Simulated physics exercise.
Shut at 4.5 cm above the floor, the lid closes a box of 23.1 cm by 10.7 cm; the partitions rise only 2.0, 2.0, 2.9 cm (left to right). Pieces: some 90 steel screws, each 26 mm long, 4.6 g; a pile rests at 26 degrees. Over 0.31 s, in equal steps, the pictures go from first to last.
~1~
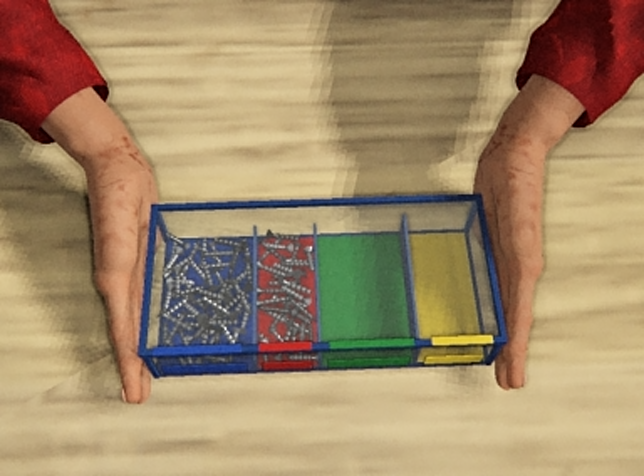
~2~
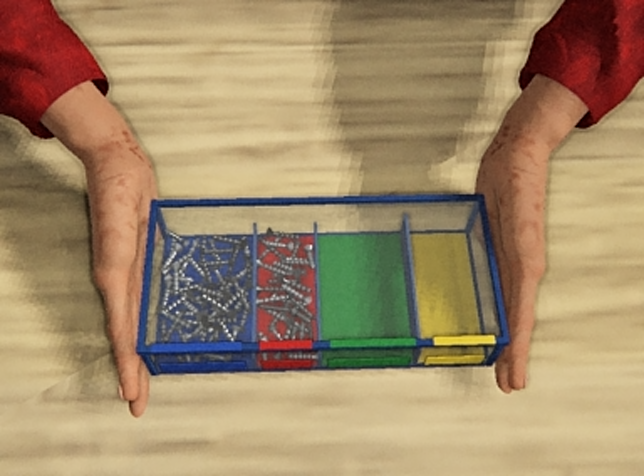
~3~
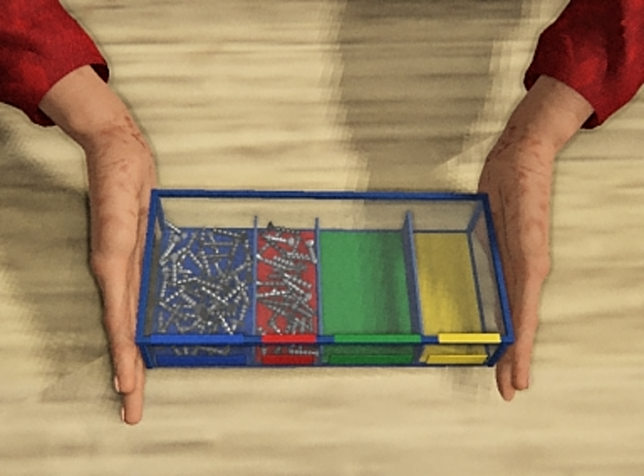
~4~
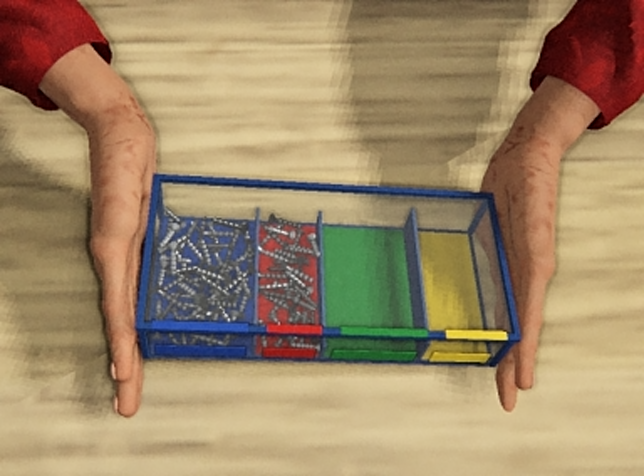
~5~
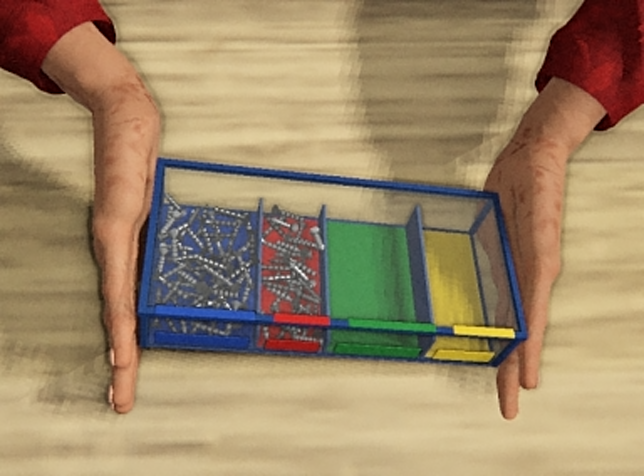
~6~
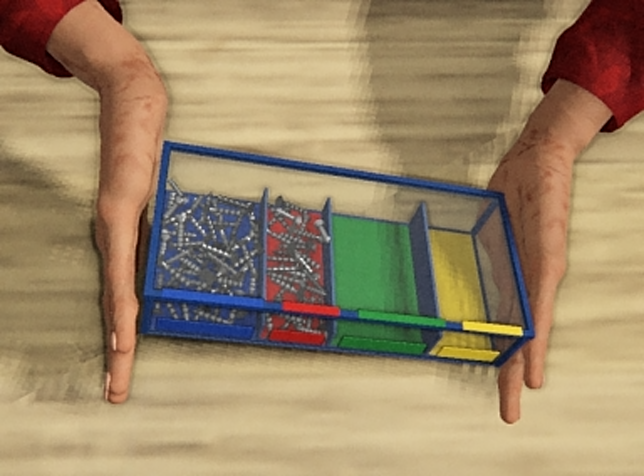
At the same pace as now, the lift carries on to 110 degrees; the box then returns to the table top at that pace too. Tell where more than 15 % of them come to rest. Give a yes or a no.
In the end red compartment: It'll probably finish at or short of fifteen percent of the pieces; blue compartment: It'll probably finish at or short of fifteen percent of the pieces; green compartment: It'll probably finish past fifteen percent of the pieces; yellow compartment: It'll probably finish past fifteen percent of the pieces.
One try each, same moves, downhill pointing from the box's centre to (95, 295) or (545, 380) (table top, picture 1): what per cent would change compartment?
Estimate: Some 35 % and some 100 % respectively.
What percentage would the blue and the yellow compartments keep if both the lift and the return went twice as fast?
I'd expect blue at 0 percent and yellow at 50 percent.
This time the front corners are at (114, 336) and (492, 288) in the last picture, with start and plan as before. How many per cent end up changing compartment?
About 35 per cent.
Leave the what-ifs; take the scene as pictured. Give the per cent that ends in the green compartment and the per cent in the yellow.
Green at 60 and yellow at 40, in per cent.
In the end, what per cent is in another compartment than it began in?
Around 100 in a hundred.
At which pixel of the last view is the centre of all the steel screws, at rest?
Approximately (392, 260) in the last picture.
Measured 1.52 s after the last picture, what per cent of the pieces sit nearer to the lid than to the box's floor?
About 90 per cent.
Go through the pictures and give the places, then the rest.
The first frame shows box tilt 0 degrees, front corners at (145, 351) and (500, 338); red 35 %, blue 65 %.
The second frame shows box tilt 1 degrees, front corners at (144, 347) and (502, 338).
The third frame shows box tilt 4 degrees, front corners at (142, 338) and (507, 337), lowest corner right back.
The fourth frame shows box tilt 8 degrees, front corners at (143, 324) and (513, 335), lowest corner right back.
The fifth frame shows box tilt 12 degrees, front corners at (146, 308) and (520, 334), lowest corner right back.
The sixth frame shows box tilt 16 degrees, front corners at (152, 291) and (527, 332), lowest corner right back; red 35 %, blue 65 %.
Then, 1.52 s after the last picture, tilt 110 degrees; red 25 %, blue 5 %, green 45 %, yellow 25 %.
Then, 2.54 s after the last picture, tilt 50 degrees; green 60 %, yellow 40 %.
Then, 3.53 s after the last picture, tilt 0 degrees; green 60 %, yellow 40 %.
In the end, red 0 %, blue 0 %, green 60 %, yellow 40 %.
